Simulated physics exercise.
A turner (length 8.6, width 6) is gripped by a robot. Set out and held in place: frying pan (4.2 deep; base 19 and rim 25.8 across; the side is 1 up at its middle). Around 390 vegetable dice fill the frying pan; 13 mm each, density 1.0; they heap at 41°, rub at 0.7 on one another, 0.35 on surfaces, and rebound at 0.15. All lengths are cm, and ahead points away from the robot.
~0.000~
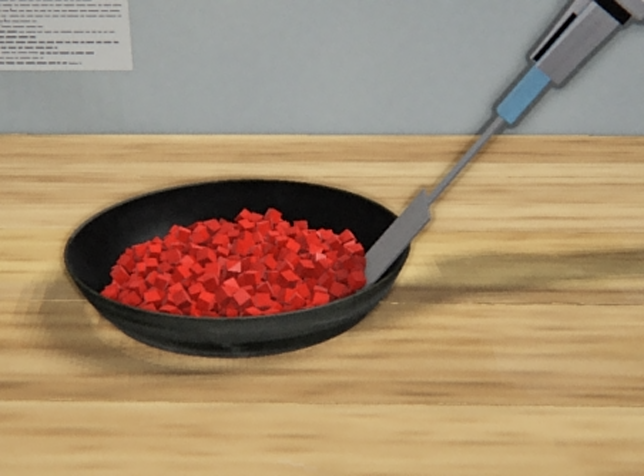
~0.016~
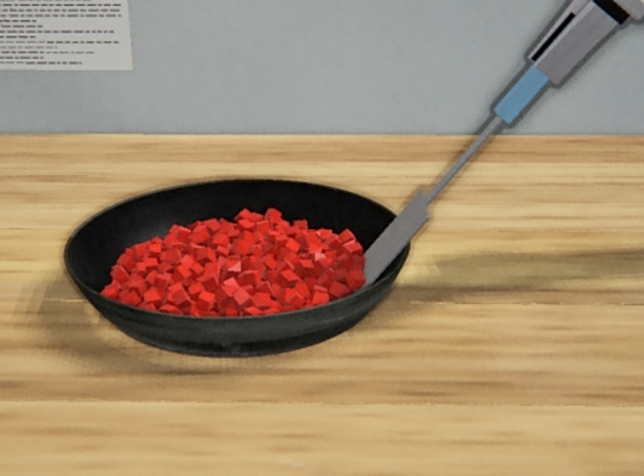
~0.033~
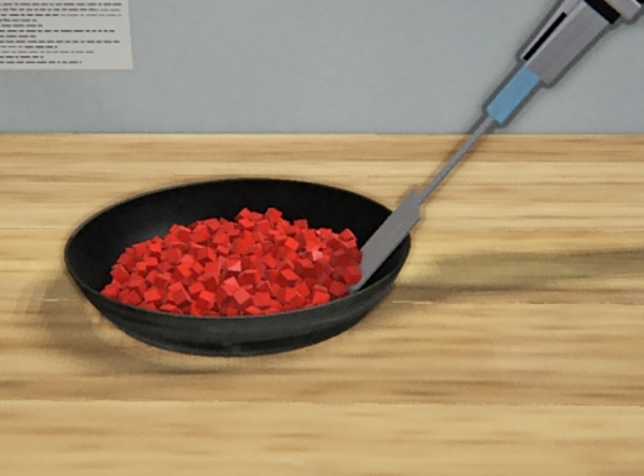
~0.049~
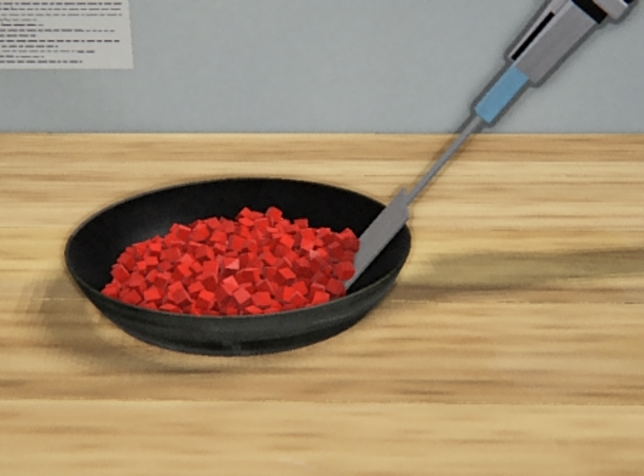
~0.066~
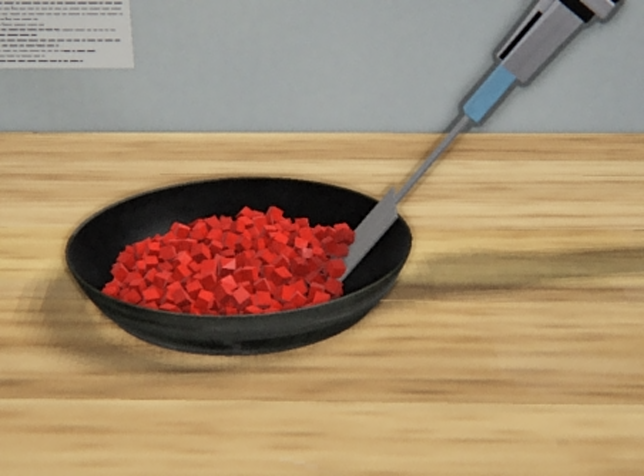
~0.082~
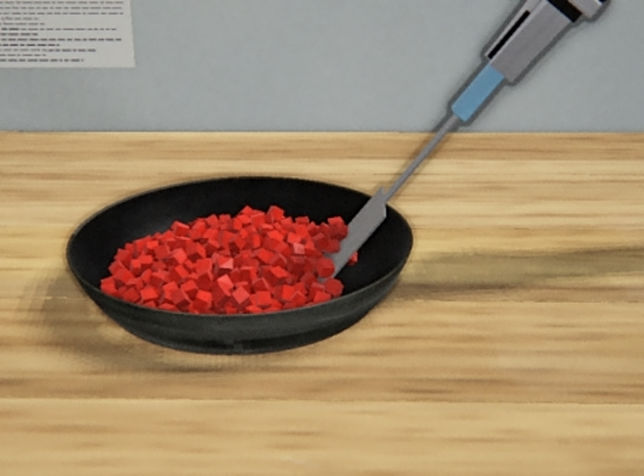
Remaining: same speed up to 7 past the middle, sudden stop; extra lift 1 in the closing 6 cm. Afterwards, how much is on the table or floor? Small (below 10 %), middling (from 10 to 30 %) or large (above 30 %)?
Share on the table or floor: Small (below 10 %).
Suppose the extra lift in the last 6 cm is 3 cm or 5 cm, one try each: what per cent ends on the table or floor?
About 5 and 10 per cent.
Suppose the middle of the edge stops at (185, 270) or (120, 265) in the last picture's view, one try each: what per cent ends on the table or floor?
About 0 and 15 per cent.
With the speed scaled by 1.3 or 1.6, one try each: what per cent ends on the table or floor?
Some 5 and 10 per cent.
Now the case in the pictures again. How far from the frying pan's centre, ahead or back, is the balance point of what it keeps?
About 4.0 cm ahead.
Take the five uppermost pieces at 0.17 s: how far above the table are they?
Some 5 cm.
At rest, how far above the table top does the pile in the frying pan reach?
About 7.0 cm.
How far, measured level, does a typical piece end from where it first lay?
Roughly 3 cm.
After 0.17 s, sloping 52°, highest piece 6 above the table; 387 in the frying pan.
After 0.25 s, sloping 52°, highest piece 7 above the table; 387 in the frying pan.
After 0.49 s, sloping 52°, highest piece 7 above the table; 379 in the frying pan, 8 on the table or floor.
After 1.54 s, sloping 52°, highest piece 6 above the table; 379 in the frying pan, 8 on the table or floor.
At rest, 379 in the frying pan, 8 on the table or floor. That is 2 % on the table or floor.
